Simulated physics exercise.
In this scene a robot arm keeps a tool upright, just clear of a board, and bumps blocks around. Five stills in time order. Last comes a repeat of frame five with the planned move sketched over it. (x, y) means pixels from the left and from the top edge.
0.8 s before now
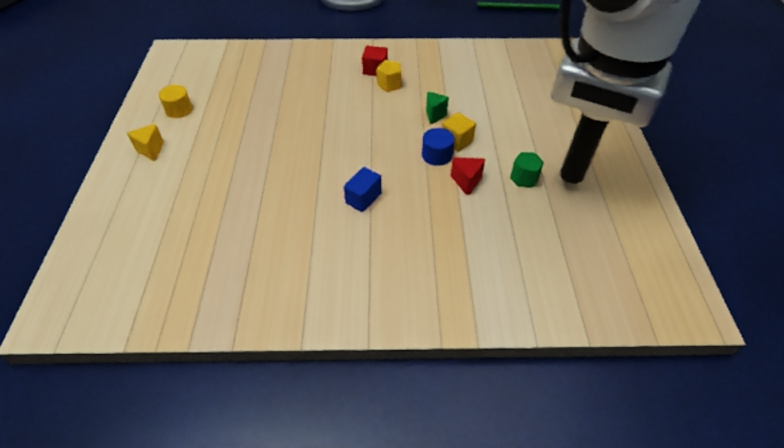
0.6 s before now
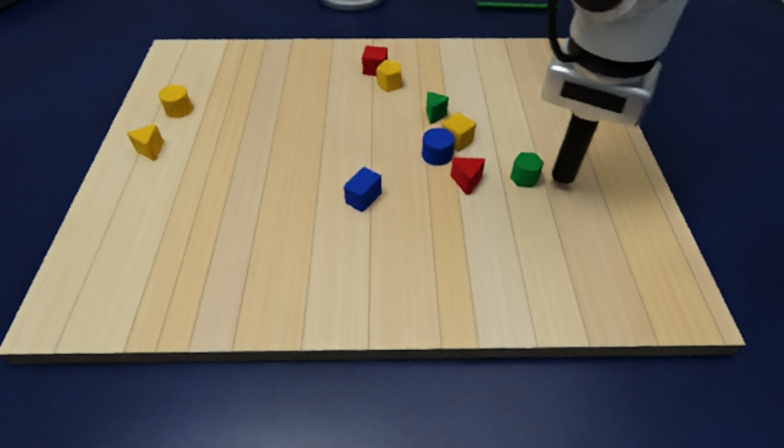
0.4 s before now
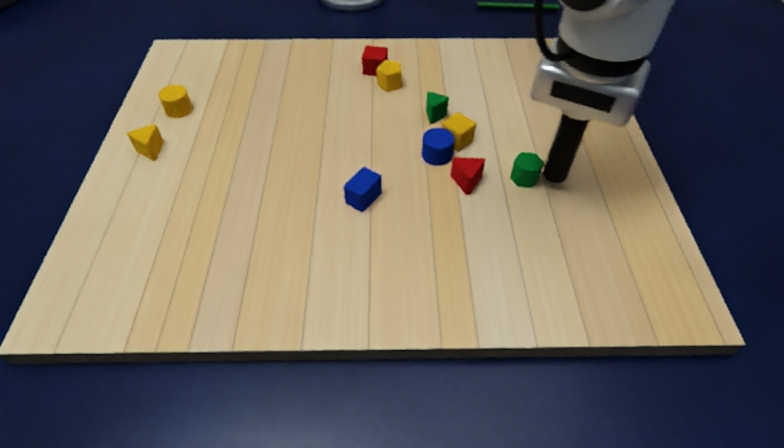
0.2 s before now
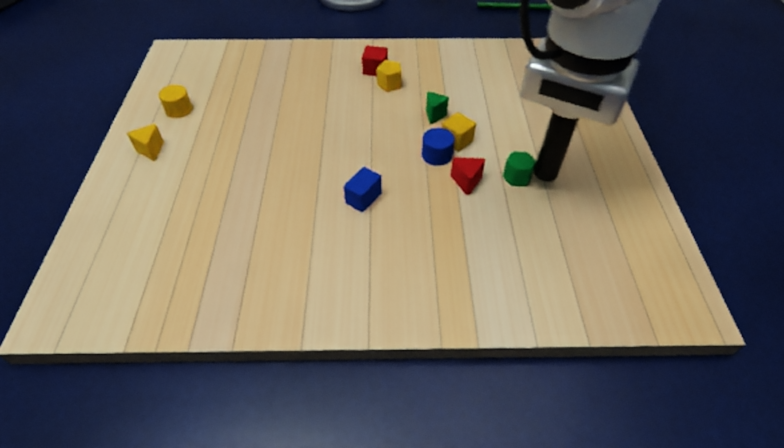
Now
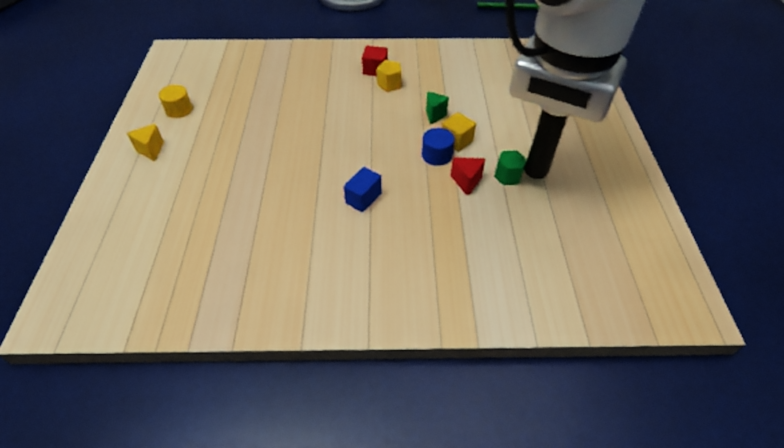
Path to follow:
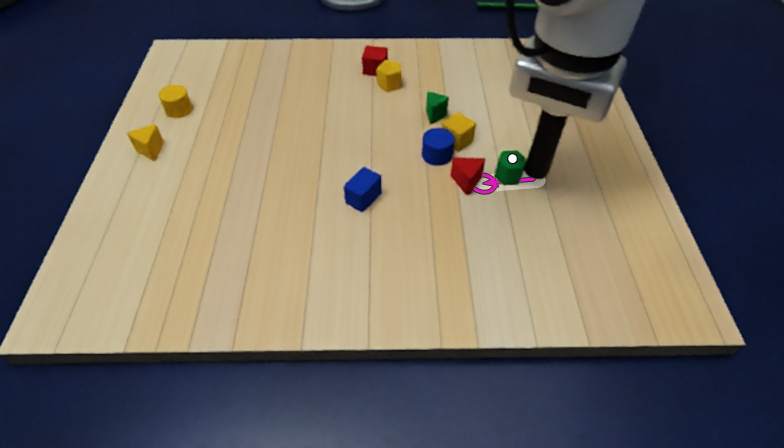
In the video, a robot arm with a black rod moves left over a wooden board scattered with red, yellow, blue and green blocks, then meets the green hexagonal block and pushes it slightly left while the others stay still.
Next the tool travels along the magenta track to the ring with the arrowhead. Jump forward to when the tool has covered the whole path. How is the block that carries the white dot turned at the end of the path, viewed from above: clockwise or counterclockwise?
The block turns clockwise.
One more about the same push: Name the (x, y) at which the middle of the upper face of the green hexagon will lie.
It should be at about (473, 150).
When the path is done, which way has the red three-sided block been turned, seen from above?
Looking down: Anticlockwise.
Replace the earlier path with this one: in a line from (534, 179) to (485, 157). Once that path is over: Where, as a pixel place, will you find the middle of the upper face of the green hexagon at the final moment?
It ends at (469, 148).
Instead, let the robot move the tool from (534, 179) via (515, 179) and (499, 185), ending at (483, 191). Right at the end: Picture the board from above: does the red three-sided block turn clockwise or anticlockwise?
From overhead, anticlockwise.
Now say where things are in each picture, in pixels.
In the first picture, lower end of the tool (572, 176), tops of blocks, blue circle (439, 138), red three-sided block (470, 165), green hexagon (529, 161).
In the second picture, tool (563, 176), blocks as before.
In the third picture, tool (555, 175), blocks as before.
In the fourth picture, tool (545, 173), green hexagon (522, 160).
In the fifth picture, tool (536, 171), blue circle (439, 138), red three-sided block (470, 165), green hexagon (513, 159).
The drawn path runs straight from (534, 179) to (483, 183); the dot is on the green hexagon.
What follows on the original path. Halfway along, tool (510, 173); red three-sided block (463, 164), turned 30° anticlockwise; green hexagon (487, 156), turned 15° clockwise.
At the end, tool (485, 175); blue circle not moved; red three-sided block (456, 163), turned 60° anticlockwise; green hexagon (473, 150), turned 35° clockwise.
